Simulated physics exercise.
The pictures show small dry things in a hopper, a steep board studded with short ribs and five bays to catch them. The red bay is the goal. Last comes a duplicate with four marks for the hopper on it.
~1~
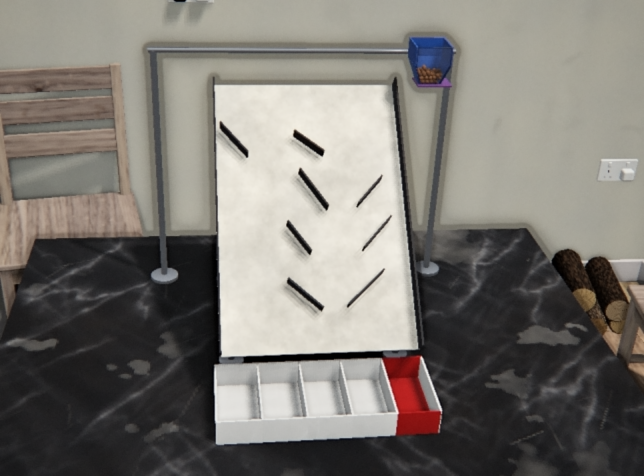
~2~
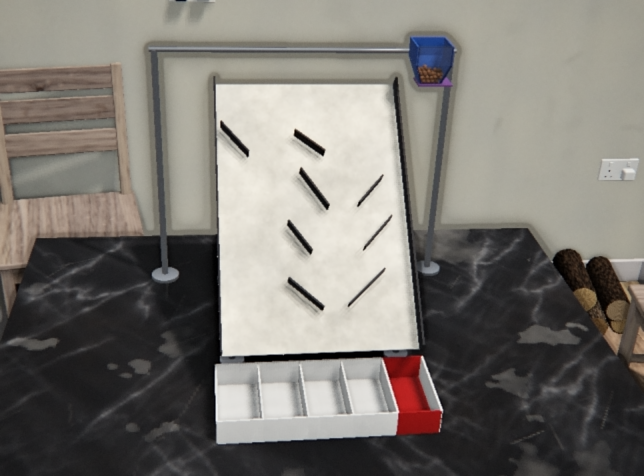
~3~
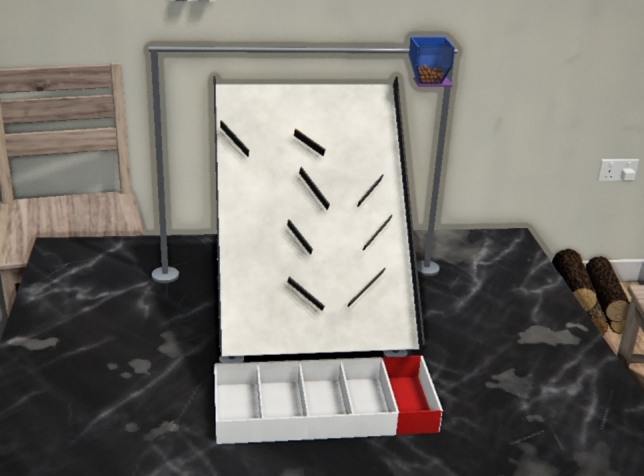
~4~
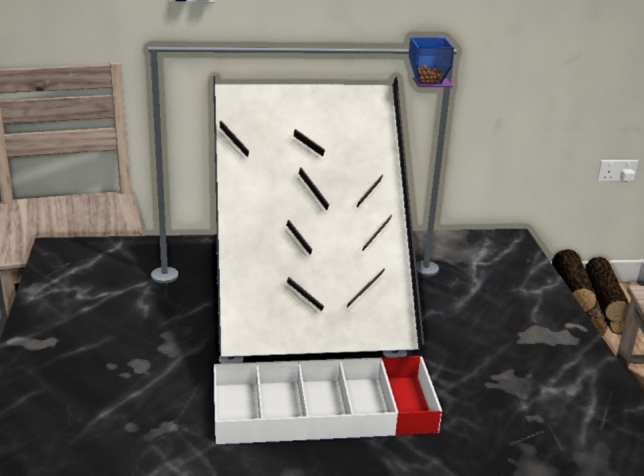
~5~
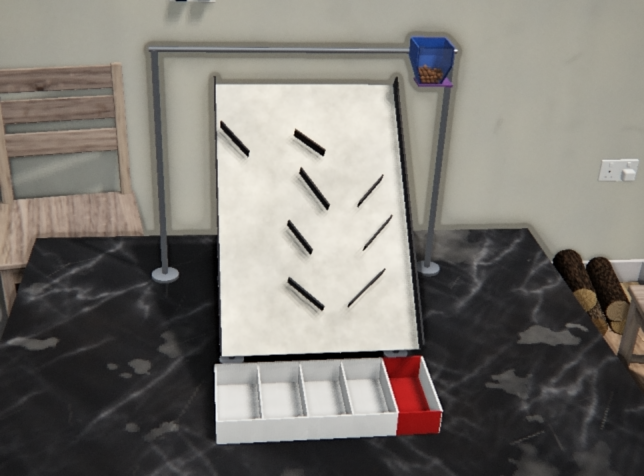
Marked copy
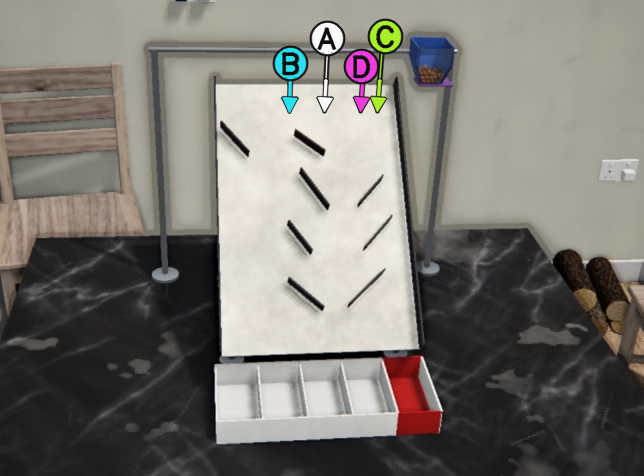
The clip opens on a blue hopper holding small orange-brown pieces, mounted at the right end of a metal frame above a steep white board with dark ribs. Below sit four white bays and a red one at the far right, all empty. Throughout, nothing visibly moves.
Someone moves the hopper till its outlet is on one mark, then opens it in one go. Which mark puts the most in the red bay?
C works best here.
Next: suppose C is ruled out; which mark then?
D.
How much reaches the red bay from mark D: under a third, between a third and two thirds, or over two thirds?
Mark D gives under a third.
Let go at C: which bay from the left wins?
The fifth.
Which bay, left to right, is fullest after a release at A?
It is the third one.
On the marked copy, mark A meets the board at (324, 106); mark B meets the board at (289, 106); mark C meets the board at (377, 106); mark D meets the board at (360, 106).
With A, a stray few in the red bay, nearly all in other bays.
With B, a stray few in the red bay, nearly all in other bays, a small part outside the box.
With C, about half in the red bay, about half in other bays, a stray few outside the box.
With D, about a quarter in the red bay, most in other bays.
